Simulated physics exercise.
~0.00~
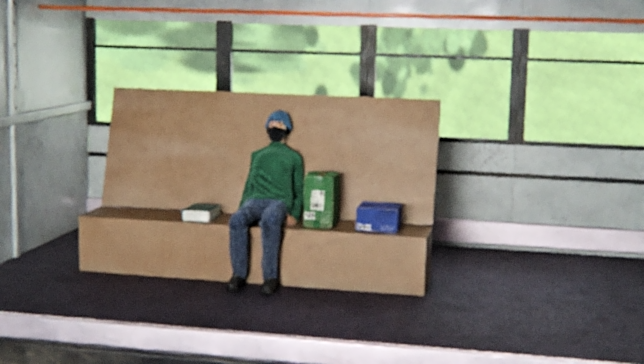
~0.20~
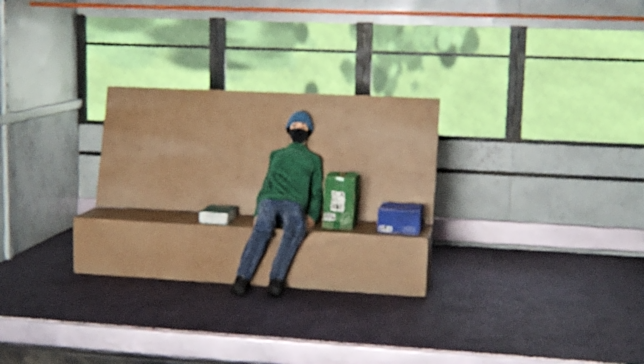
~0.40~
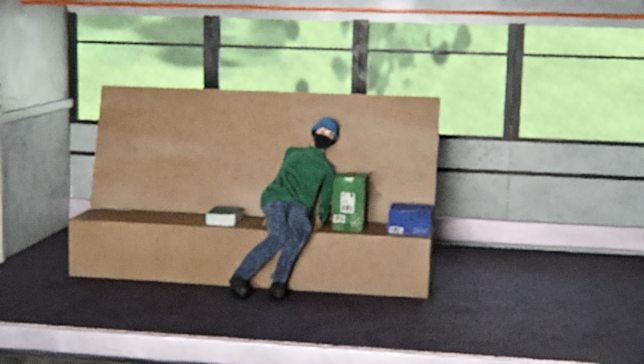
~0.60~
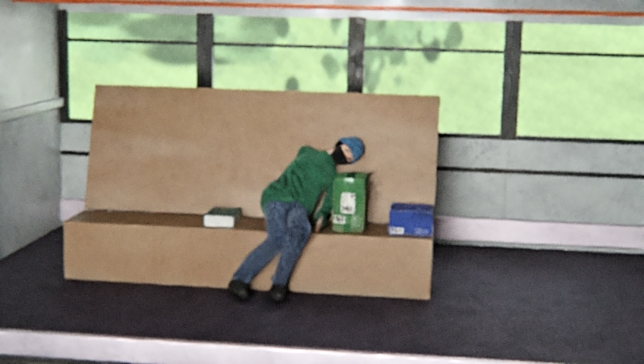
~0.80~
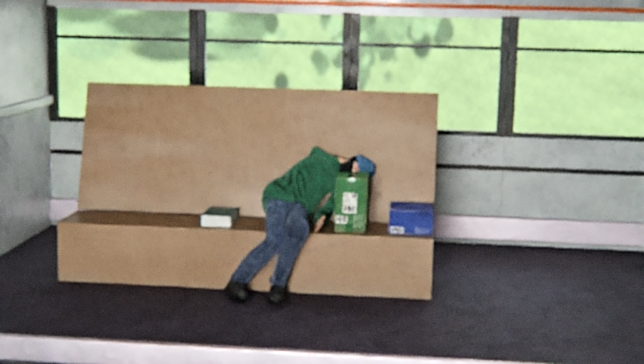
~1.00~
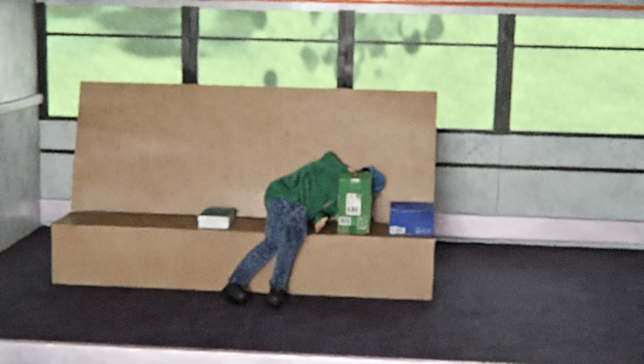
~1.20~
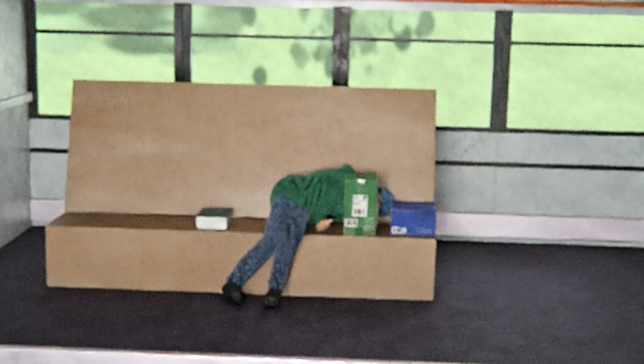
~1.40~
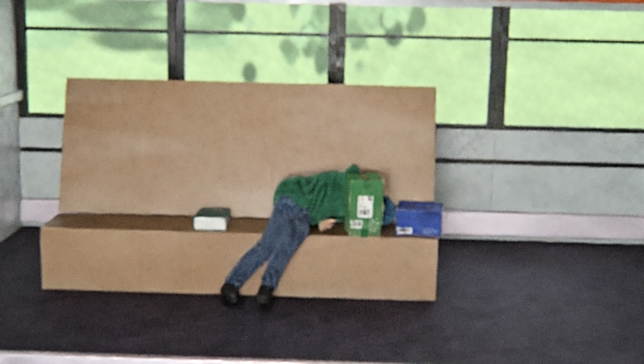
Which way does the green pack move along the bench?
The green pack moves to the right, staying upright on the seat.
